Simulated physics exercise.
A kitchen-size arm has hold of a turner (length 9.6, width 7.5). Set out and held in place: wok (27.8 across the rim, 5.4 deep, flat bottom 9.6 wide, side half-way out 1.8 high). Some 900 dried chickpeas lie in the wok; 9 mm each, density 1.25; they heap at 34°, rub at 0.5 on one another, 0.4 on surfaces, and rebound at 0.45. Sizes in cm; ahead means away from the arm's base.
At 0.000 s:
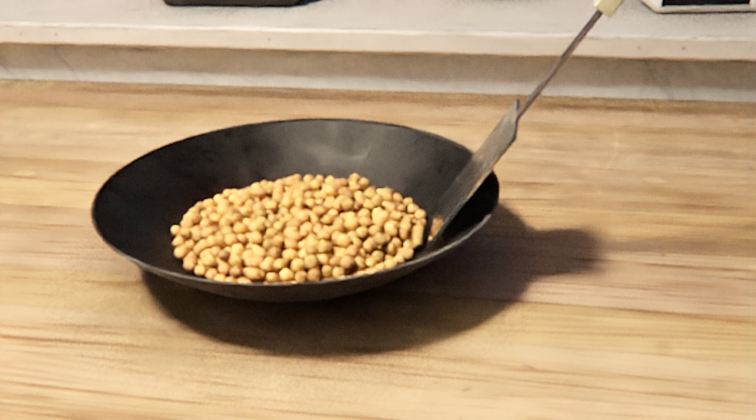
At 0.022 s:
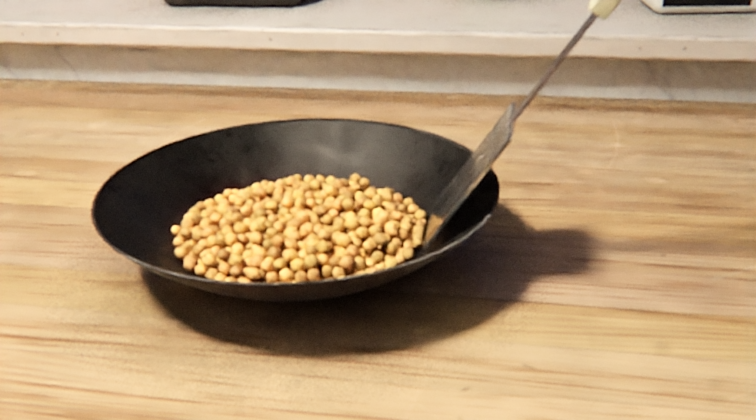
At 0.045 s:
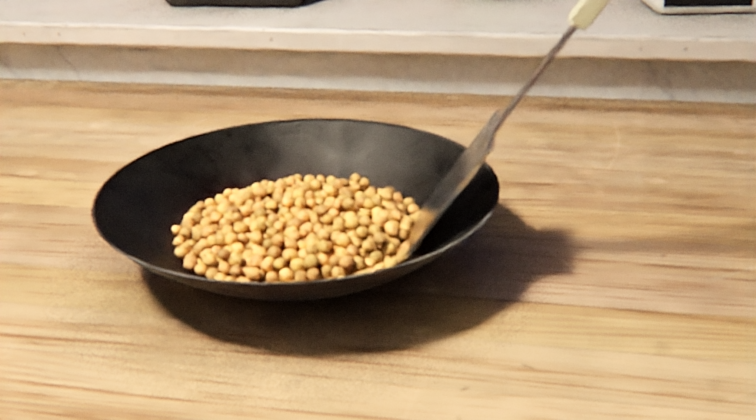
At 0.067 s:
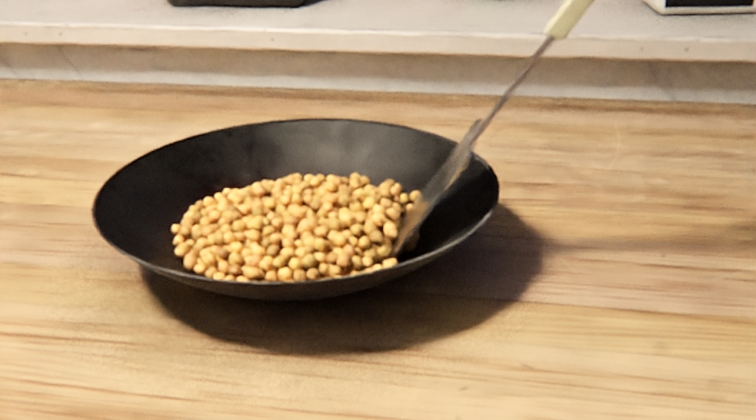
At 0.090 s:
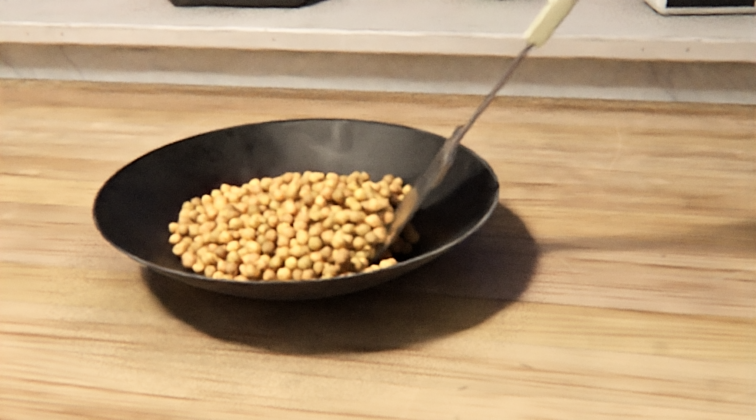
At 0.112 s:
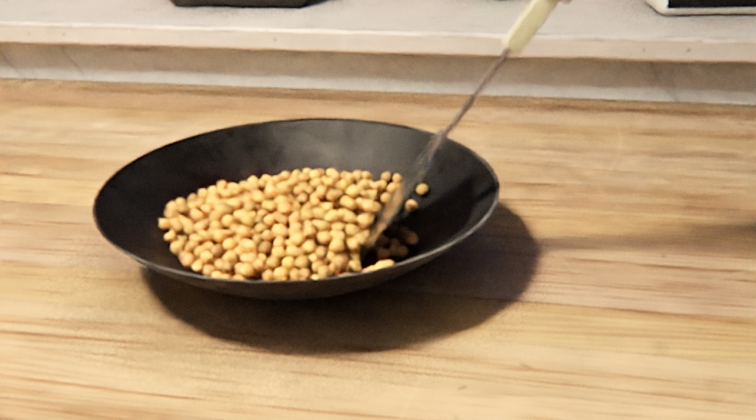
At first, a turner with a pale handle leans into the right side of a dark wok heaped with dried chickpeas on a wooden surface. It then slides left into the heap, pushing the chickpeas slightly leftward, and a few sit to the right of its blade while the wok stays still.
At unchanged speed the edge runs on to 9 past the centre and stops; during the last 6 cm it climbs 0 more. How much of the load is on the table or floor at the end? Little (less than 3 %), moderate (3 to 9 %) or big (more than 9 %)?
A big share, more than 9 %, ends on the table or floor.
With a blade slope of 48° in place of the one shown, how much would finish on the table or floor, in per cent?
It would be near 15 per cent.
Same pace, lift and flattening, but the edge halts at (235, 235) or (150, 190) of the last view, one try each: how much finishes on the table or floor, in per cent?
About 0 and 35 per cent.
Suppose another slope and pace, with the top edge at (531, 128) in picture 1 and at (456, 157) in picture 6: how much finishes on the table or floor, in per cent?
About 15 per cent.
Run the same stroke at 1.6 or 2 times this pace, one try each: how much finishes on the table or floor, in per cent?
Some 30 and 40 per cent.
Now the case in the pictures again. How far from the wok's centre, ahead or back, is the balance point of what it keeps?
Some 4.5 cm ahead.
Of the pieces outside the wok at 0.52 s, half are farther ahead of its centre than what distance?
Roughly 18 cm.
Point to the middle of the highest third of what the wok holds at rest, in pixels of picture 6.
Around (168, 190).
By 0.20 s, sloping 56°, highest piece 5 above the table; 900 in the wok.
By 0.28 s, sloping 56°, highest piece 7 above the table; 900 in the wok.
By 0.52 s, sloping 56°, highest piece 7 above the table; 739 in the wok, 154 on the table or floor, 7 on the blade or in flight.
By 1.57 s, sloping 56°, highest piece 7 above the table; 735 in the wok, 165 on the table or floor.
Final count, 735 in the wok, 165 on the table or floor. That is 18 % on the table or floor.
